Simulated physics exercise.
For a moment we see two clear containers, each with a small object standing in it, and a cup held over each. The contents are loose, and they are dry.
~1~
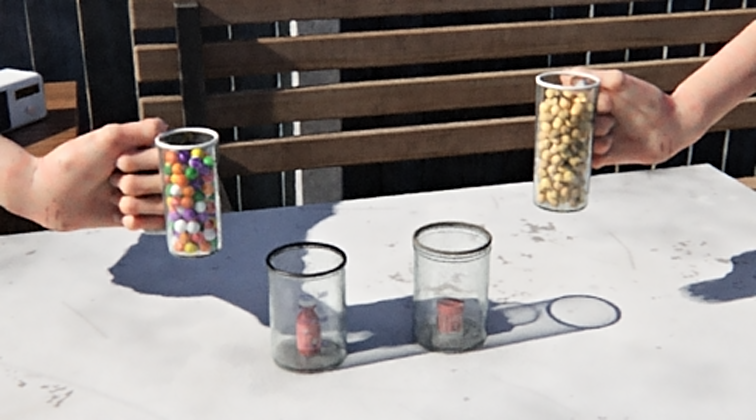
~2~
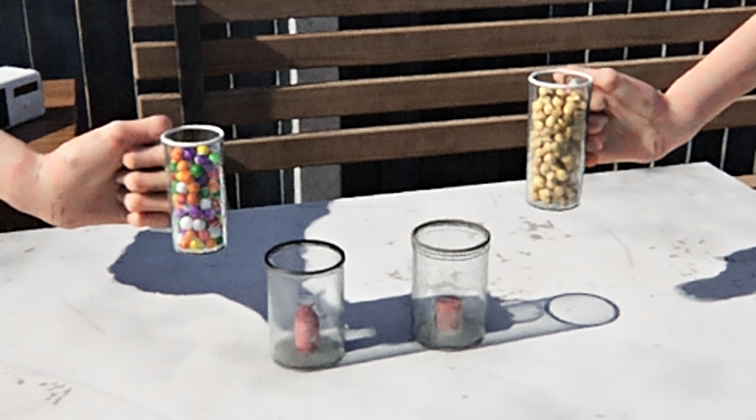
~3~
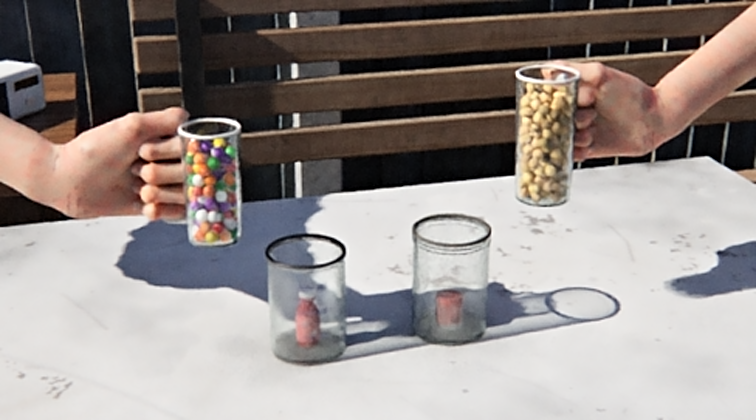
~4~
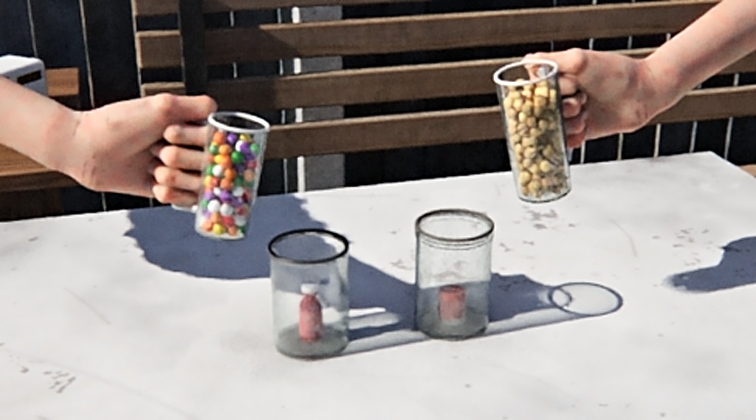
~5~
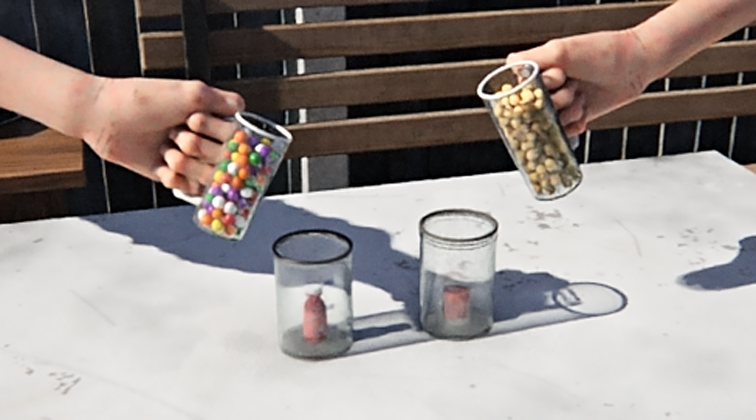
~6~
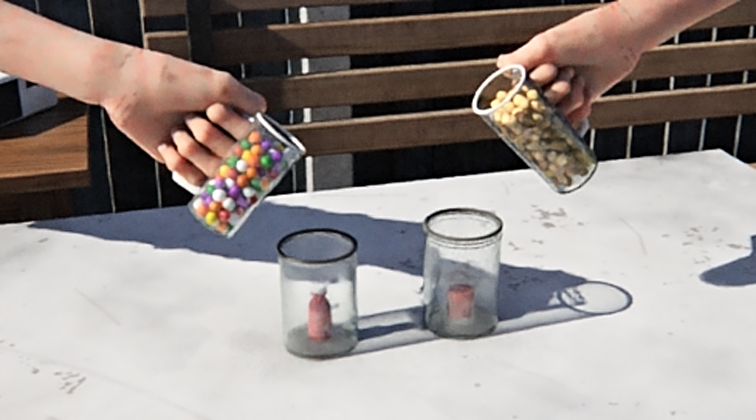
Two hands held clear cups of colourful beads and dried chickpeas above two glass containers with small reddish objects inside, then moved the cups inward a little and tilted them toward each other.
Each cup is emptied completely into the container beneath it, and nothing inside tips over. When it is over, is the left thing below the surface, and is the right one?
In the end left: I'd bet it gets to poke through. Right: I'd bet it gets tucked away underneath.
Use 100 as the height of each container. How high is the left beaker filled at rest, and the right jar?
Around 50 on the left and around 60 on the right.
Then, 0.50 s later than the last frame, left beaker nearly empty, nearly all of its cupful still in the cup; right jar empty, all of its cupful still in the cup.
Then, 0.93 s later than the last frame, left beaker nearly empty, roughly half of its cupful still in the cup; right jar nearly empty, nearly all of its cupful still in the cup.
Then, 1.30 s later than the last frame, left beaker a third full, none of its cupful still in the cup; right jar half full, a stray few of its cupful still in the cup, a few pieces on the table.
When it is over, left beaker half full (surface near (319, 292)), nothing beside it; right jar two thirds full (surface near (462, 263)), a scatter of pieces on the table; the left thing is still showing; the right thing is covered.
